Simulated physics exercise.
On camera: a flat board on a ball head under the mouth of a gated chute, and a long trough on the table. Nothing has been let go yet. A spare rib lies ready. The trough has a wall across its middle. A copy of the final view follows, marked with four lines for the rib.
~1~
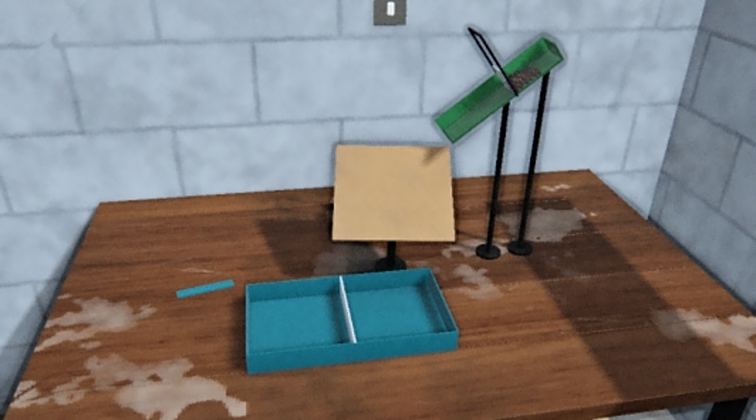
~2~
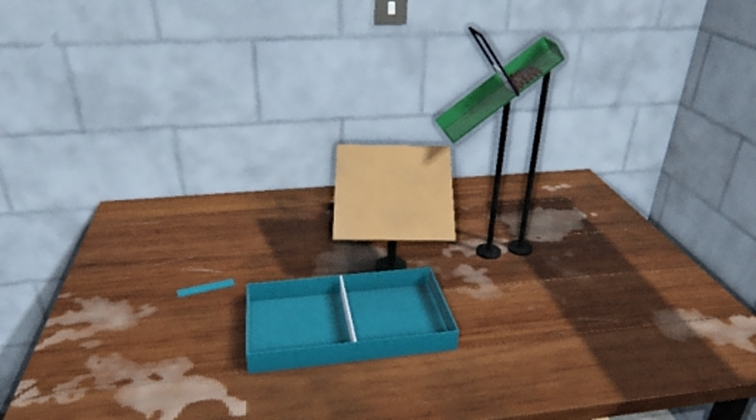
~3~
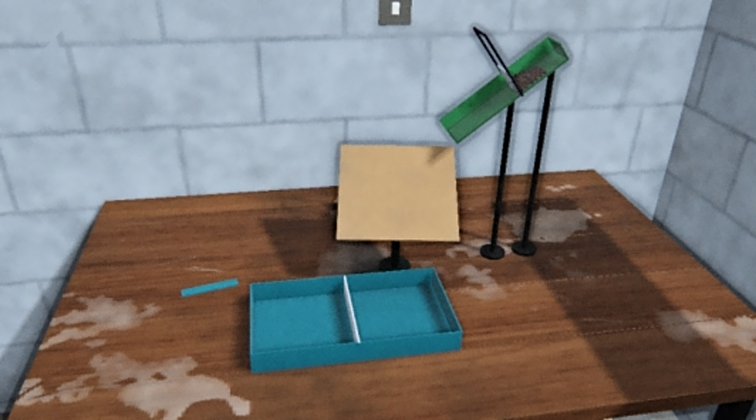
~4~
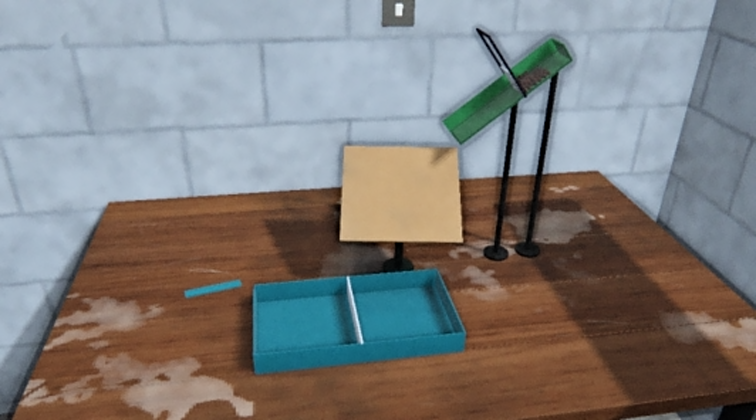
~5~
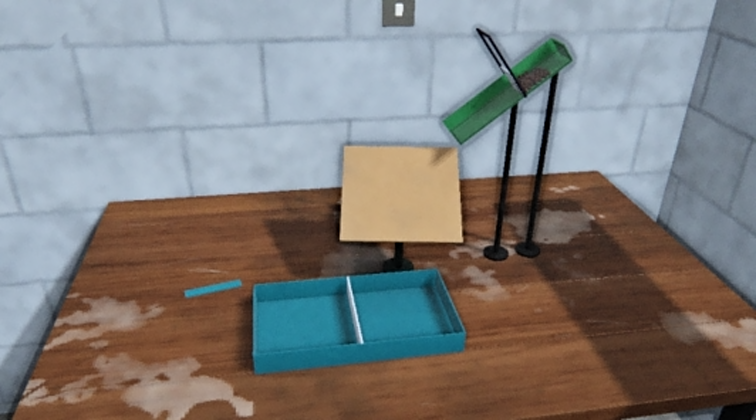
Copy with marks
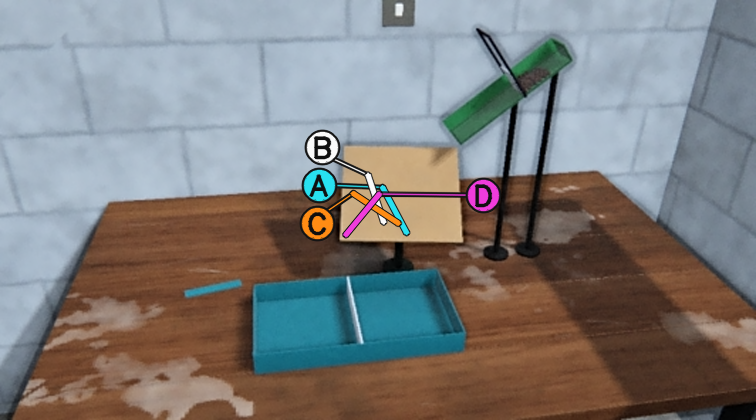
A blue divided trough sits still below a tan board and a raised green chute.
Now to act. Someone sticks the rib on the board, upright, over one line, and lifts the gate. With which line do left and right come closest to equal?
The best line is D.
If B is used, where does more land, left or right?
Right.
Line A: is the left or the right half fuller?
Right.
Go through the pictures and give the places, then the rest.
In the first picture, load behind the gate at (520, 80), chocolate balls; lip of the chute at (448, 139), sloping fairly steeply.
In the second picture, middle of the board at (394, 191), tilted fairly steeply; middle of its low edge at (394, 240); of its high edge at (393, 145).
In the third picture, front corners of the trough at (251, 354) and (462, 331); front end of its middle wall at (359, 342); gate still shut at (504, 72).
In the fourth picture, middle of the load at (528, 81); lip at (456, 140).
In the fifth picture, middle of the load at (528, 81); lip at (456, 140).
On the marked copy, line A from (382, 187) to (406, 232); line B from (368, 175) to (383, 222); line C from (353, 193) to (398, 223); line D from (379, 194) to (345, 234).
With A, of what is caught, a small part in the left half, nearly all in the right.
With B, of what is caught, a stray few in the left half, nearly all in the right.
With C, of what is caught, a small part in the left half, most in the right.
With D, of what is caught, about half in the left half, about half in the right.
